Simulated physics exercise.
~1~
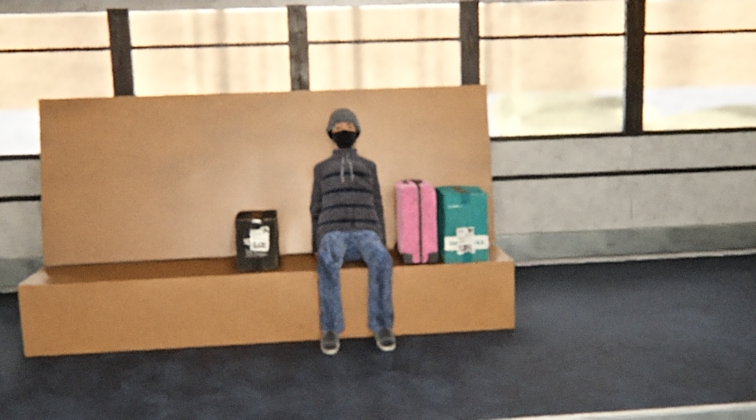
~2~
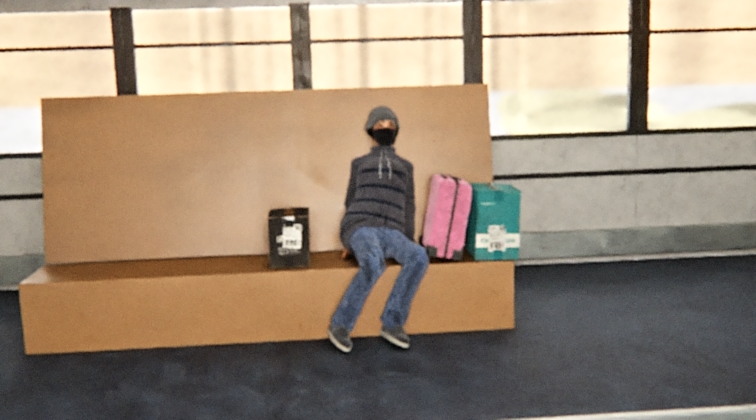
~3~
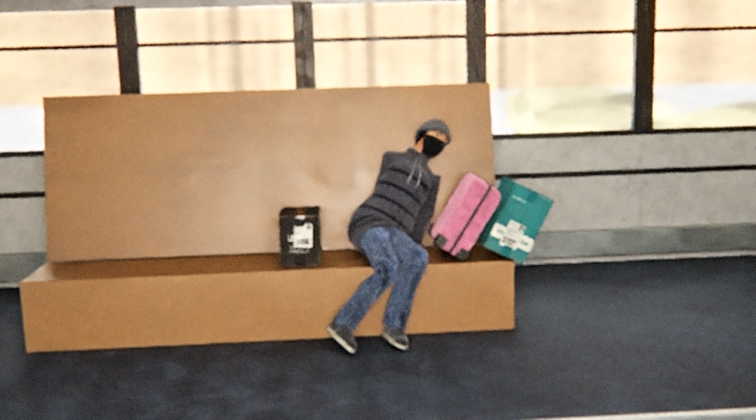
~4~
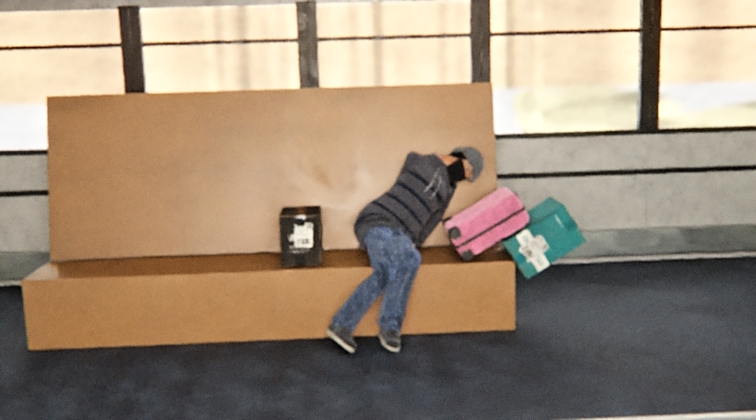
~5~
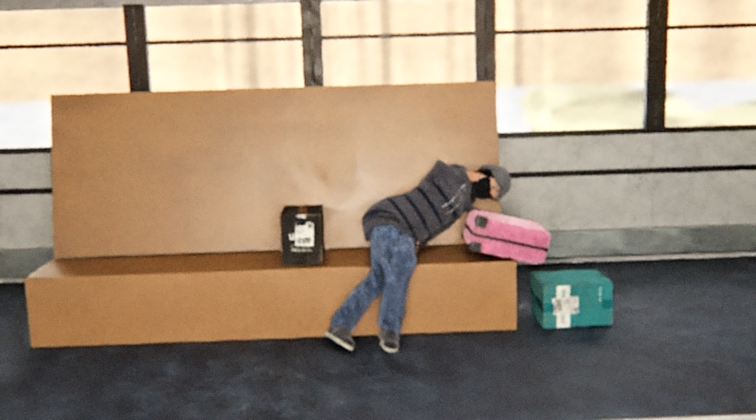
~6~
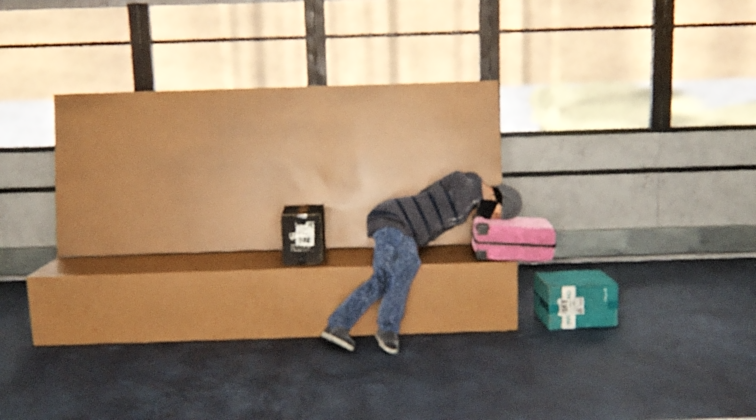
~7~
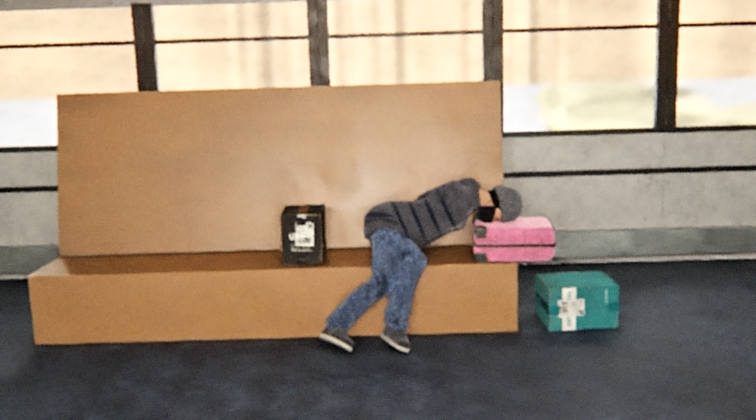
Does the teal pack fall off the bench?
Yes, the teal pack tips over the right end of the bench and ends up on the floor.
